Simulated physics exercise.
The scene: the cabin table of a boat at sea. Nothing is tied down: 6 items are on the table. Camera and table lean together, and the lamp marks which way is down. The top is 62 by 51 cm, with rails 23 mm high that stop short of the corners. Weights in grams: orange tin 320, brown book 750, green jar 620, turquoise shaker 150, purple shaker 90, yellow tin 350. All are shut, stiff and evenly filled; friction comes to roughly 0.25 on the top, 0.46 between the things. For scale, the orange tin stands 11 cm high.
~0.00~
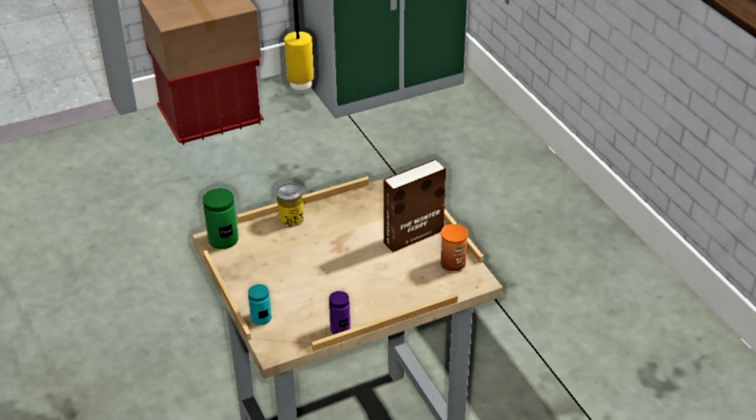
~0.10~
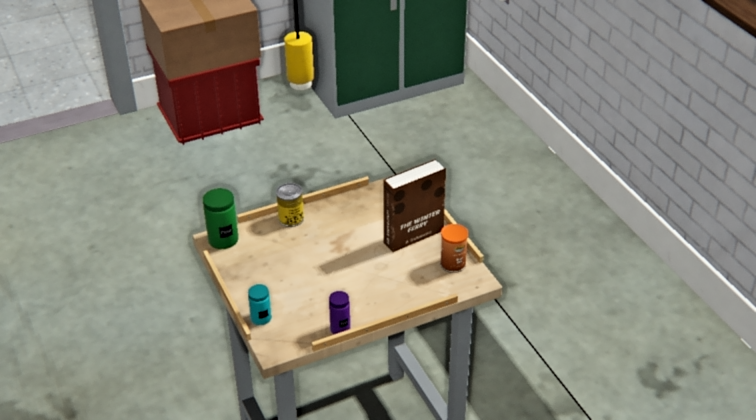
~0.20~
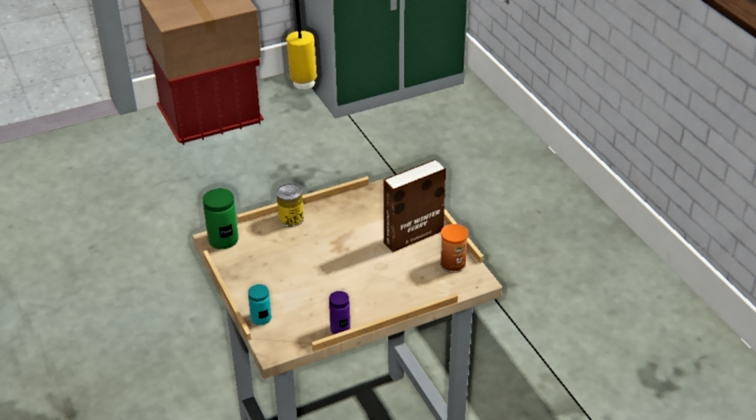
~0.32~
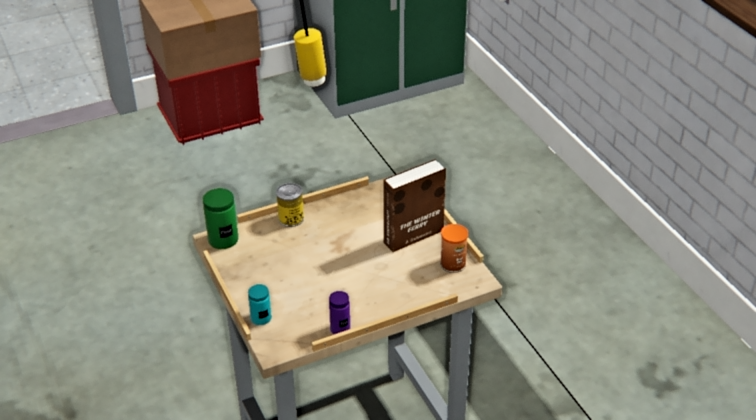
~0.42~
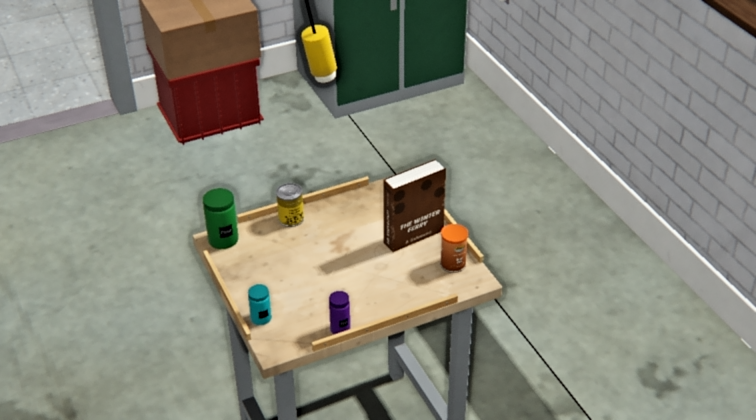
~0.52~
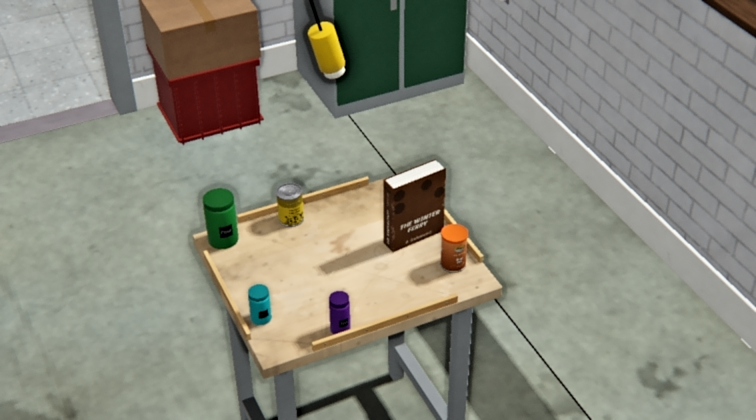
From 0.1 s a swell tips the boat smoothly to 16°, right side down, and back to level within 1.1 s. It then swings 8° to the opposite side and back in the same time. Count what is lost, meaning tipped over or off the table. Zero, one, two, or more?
Tipped or gone: Not one.
After 0.72 s, floor tilted 15°, right side down.
After 0.82 s, floor tilted 13°, right side down.
After 1.62 s, floor tilted 7°, left side down.
In the end (2.8 s), all 6 under 5 cm from the start. In the last view, orange tin near (458, 247), brown book near (419, 205).
